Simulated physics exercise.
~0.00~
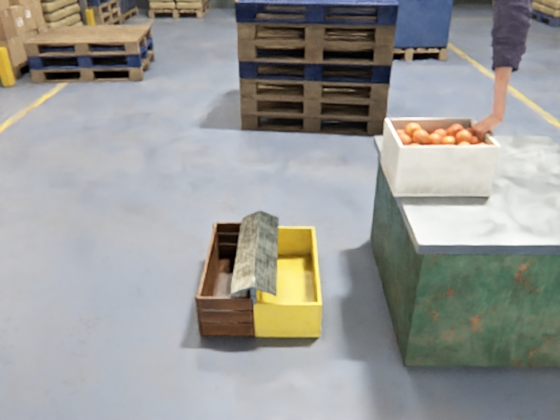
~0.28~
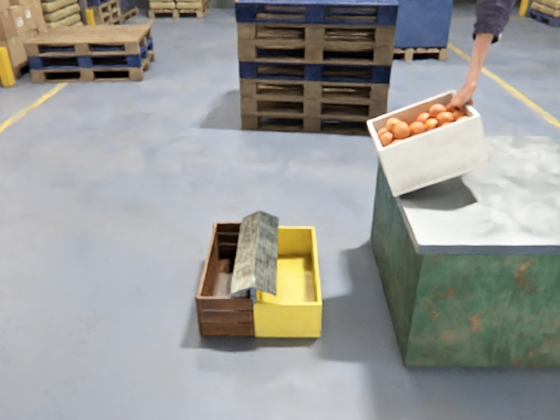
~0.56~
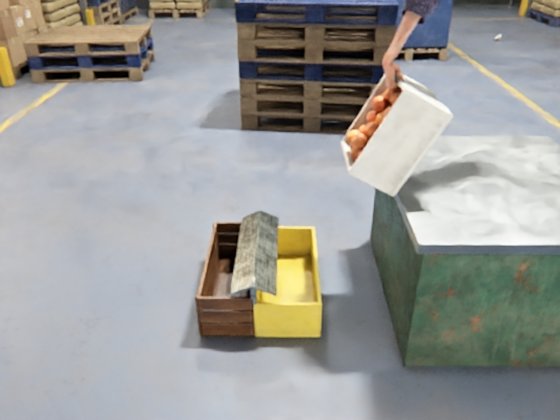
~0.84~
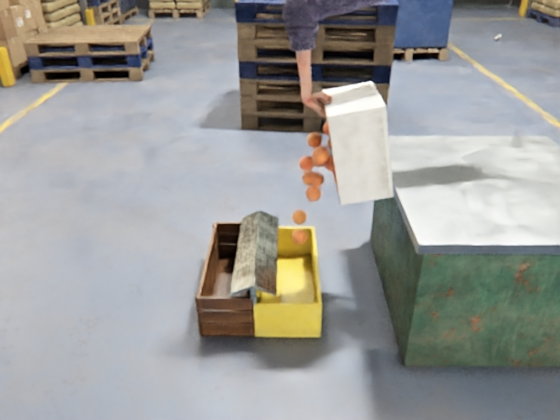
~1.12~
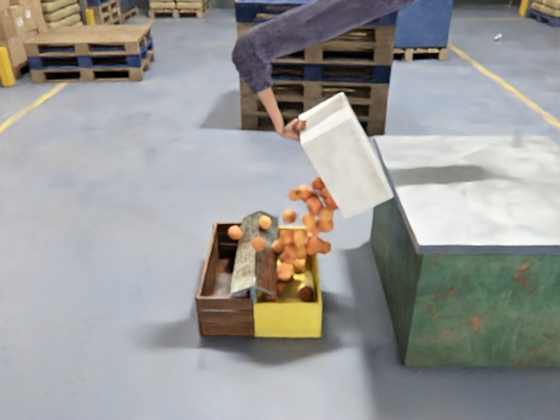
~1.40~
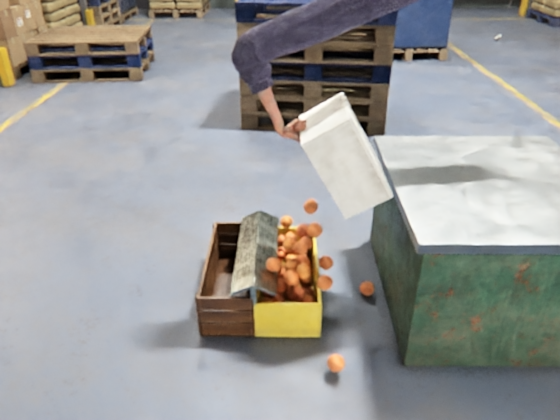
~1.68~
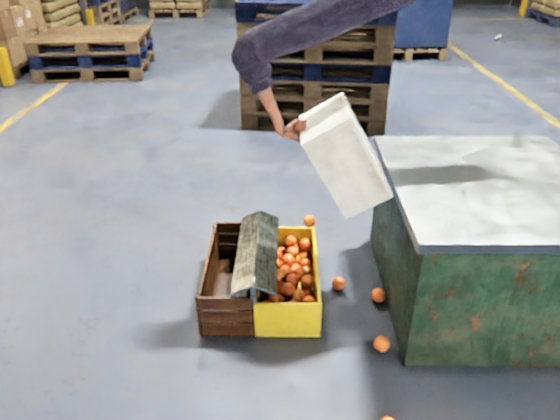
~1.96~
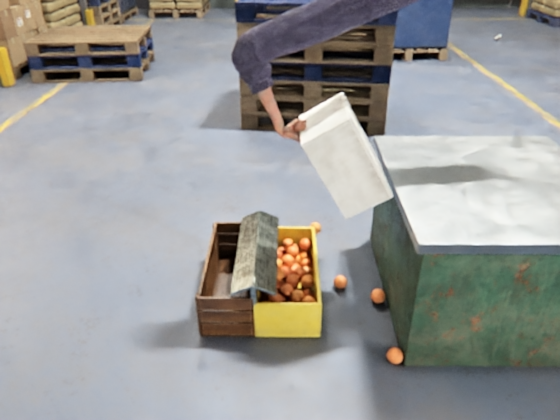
A hand lifted a white crate of round orange items off a green bench, swung it left and tipped it over, spilling them mostly into the yellow tote beside a wooden bin, while a few ended up on the floor near the bench.
